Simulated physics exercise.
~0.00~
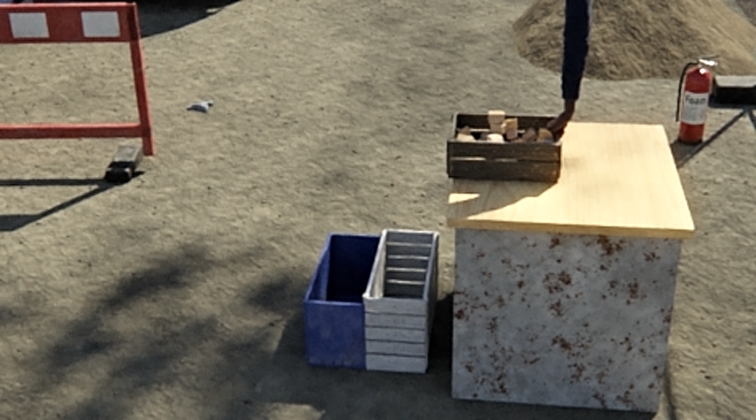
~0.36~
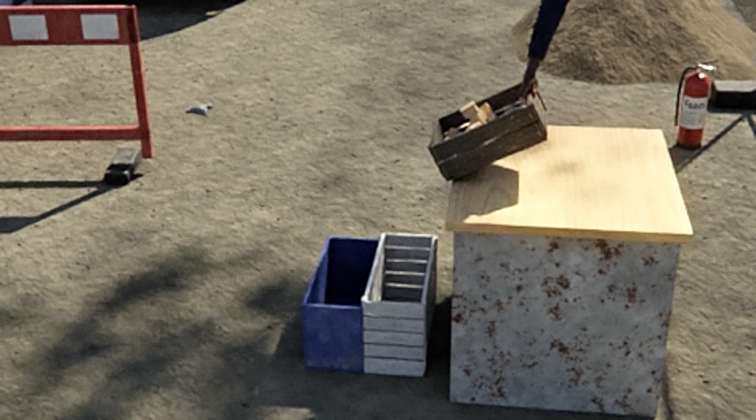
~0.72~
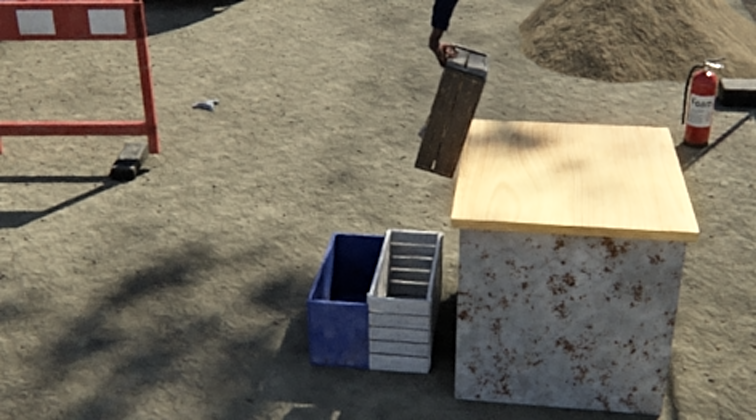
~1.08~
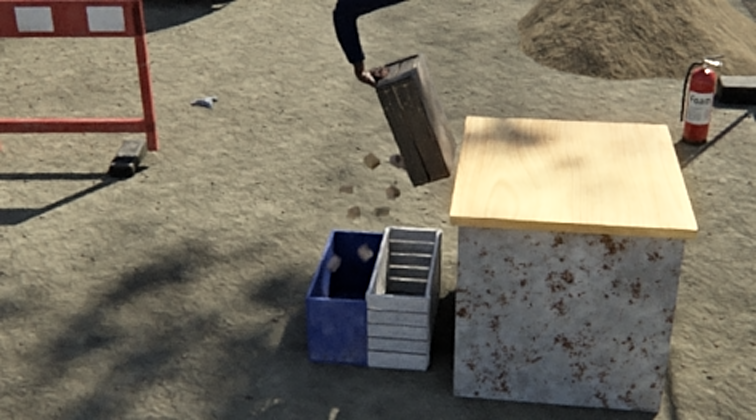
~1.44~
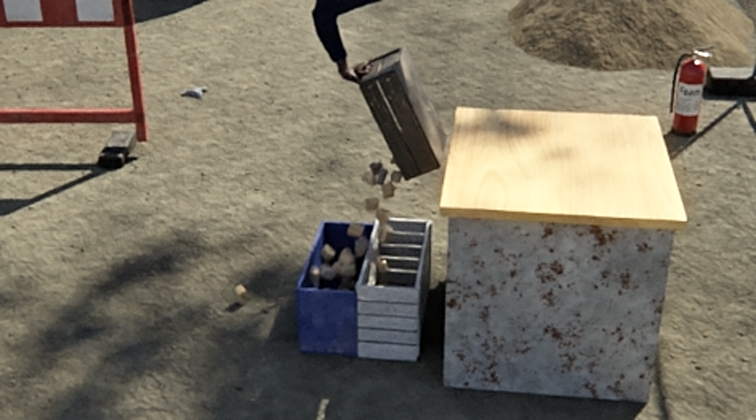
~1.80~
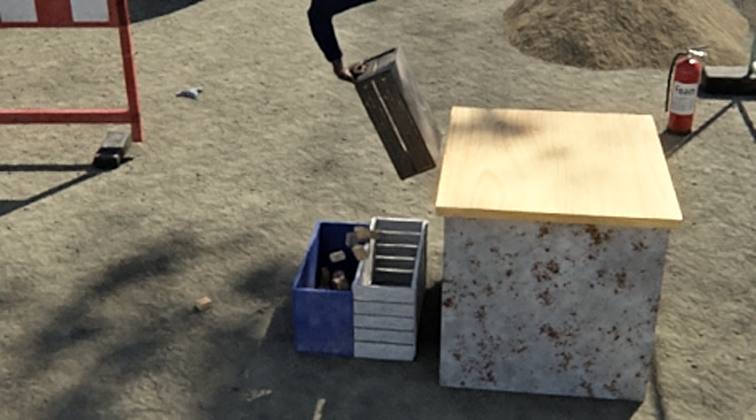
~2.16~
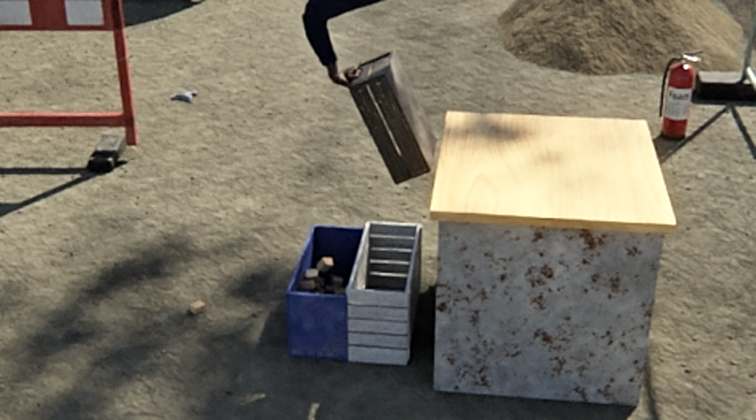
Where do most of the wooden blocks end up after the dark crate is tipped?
Most of them end up in the blue box, the farther of the two containers from the bench.
